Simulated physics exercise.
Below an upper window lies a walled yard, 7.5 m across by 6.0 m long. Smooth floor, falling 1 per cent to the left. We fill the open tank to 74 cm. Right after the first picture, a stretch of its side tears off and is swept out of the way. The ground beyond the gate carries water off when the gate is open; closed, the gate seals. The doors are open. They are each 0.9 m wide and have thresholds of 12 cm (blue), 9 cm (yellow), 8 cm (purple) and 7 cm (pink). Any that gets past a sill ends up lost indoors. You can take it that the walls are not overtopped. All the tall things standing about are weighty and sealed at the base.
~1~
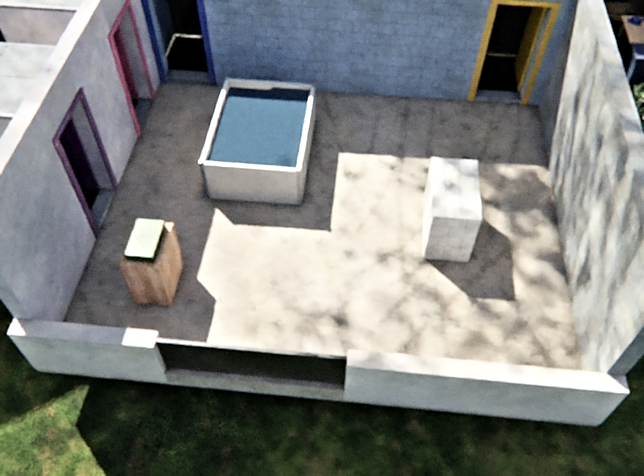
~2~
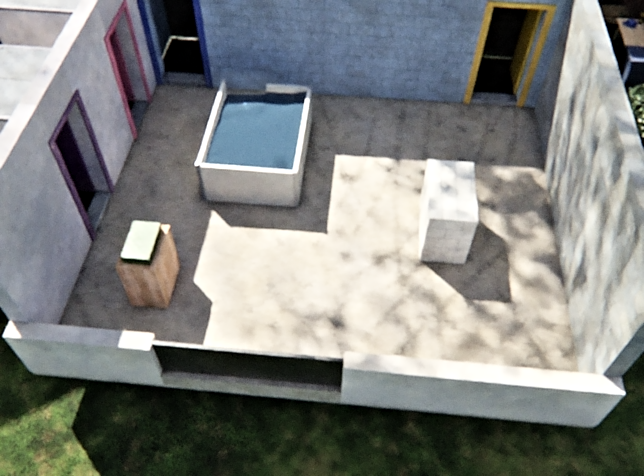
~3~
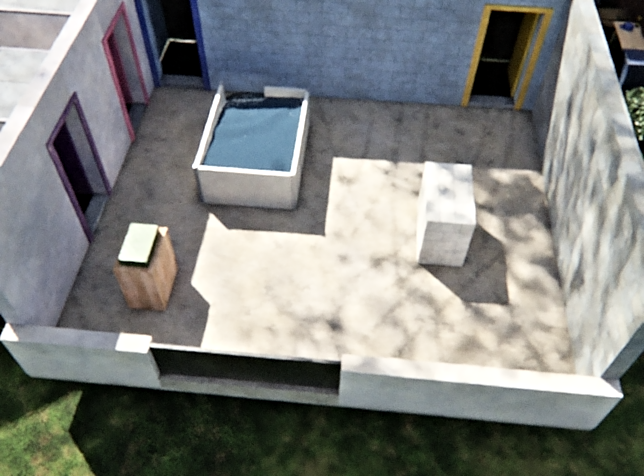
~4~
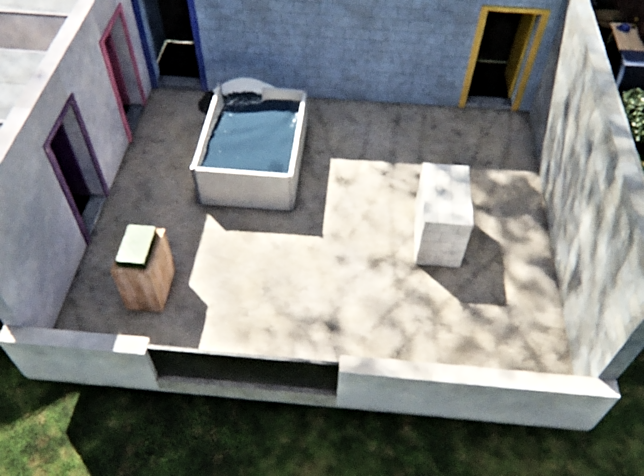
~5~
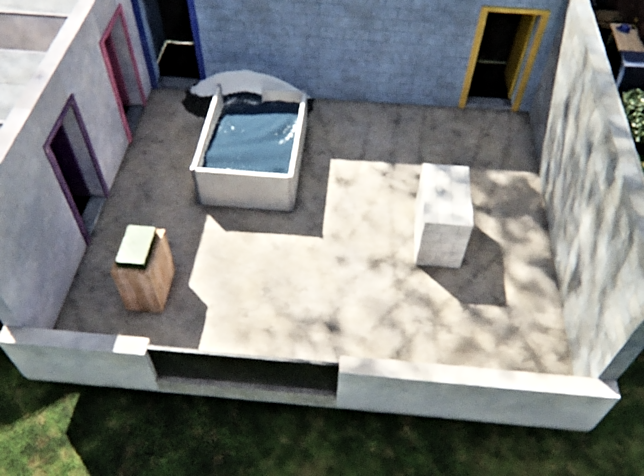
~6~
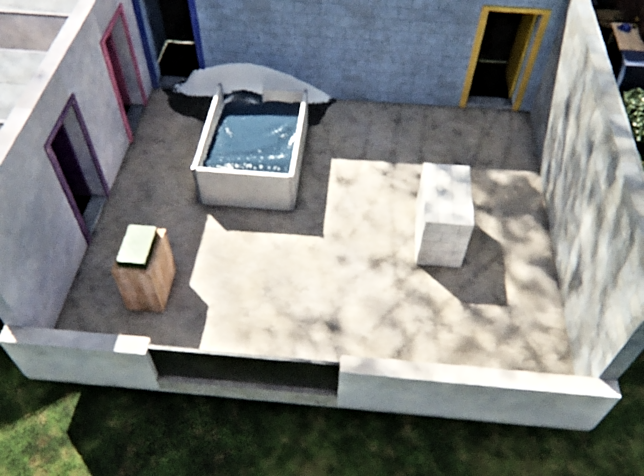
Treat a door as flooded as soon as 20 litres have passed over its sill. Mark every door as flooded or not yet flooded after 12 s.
After that time, blue door: Flooded; yellow door: Not yet flooded; purple door: Not yet flooded; pink door: Flooded.
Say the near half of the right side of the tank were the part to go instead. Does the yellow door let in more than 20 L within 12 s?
Then yellow exceeds it.
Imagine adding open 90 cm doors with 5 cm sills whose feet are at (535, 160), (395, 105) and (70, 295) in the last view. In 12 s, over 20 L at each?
Taking them in order, the first gets enough, the second too little and the third enough.
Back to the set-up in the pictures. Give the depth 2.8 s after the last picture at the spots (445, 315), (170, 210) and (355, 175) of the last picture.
Depths in turn: Roughly 0, 2 and 1 centimetres.
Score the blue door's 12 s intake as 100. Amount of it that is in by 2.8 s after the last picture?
By then it's near 65% of the total.
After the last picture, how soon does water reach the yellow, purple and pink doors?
The front reaches yellow at 1.3 s, purple at 1.4 s, pink at 0.4 s.
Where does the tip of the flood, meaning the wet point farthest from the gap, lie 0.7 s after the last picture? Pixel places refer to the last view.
Point: Roughly (434, 106).
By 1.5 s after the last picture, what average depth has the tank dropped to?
The mean depth is around 42 cm.
Then, 0.7 s after the last picture water covers 15 % of the floor and is deepest (54 cm) near (249, 101); blue door 16 cm at the sill, 5 L in, yellow door not reached, purple door not reached, pink door 18 cm at the sill, 8 L in.
Then, 1.5 s after the last picture water covers 30 % of the floor and is deepest (42 cm) near (249, 101); blue door 22 cm at the sill, 28 L in, yellow door 2 cm at the sill, 0 L in, purple door 2 cm at the sill, 0 L in, pink door 21 cm at the sill, 59 L in.
Then, 2.8 s after the last picture water covers 50 % of the floor and is deepest (32 cm) near (251, 95); blue door 17 cm at the sill, 63 L in, yellow door 3 cm at the sill, 0 L in, purple door 5 cm at the sill, 0 L in, pink door 16 cm at the sill, 135 L in.
Then, 6.3 s after the last picture water covers 85 % of the floor and is deepest (18 cm) near (249, 101); blue door 10 cm at the sill, 96 L in, yellow door 8 cm at the sill, 4 L in, purple door 3 cm at the sill, 0 L in, pink door 11 cm at the sill, 220 L in.
Then, 11.3 s after the last picture water covers 100 % of the floor and is deepest (10 cm) near (151, 94); blue door 7 cm at the sill, 99 L in, yellow door 3 cm at the sill, 4 L in, purple door 4 cm at the sill, 0 L in, pink door 7 cm at the sill, 242 L in.
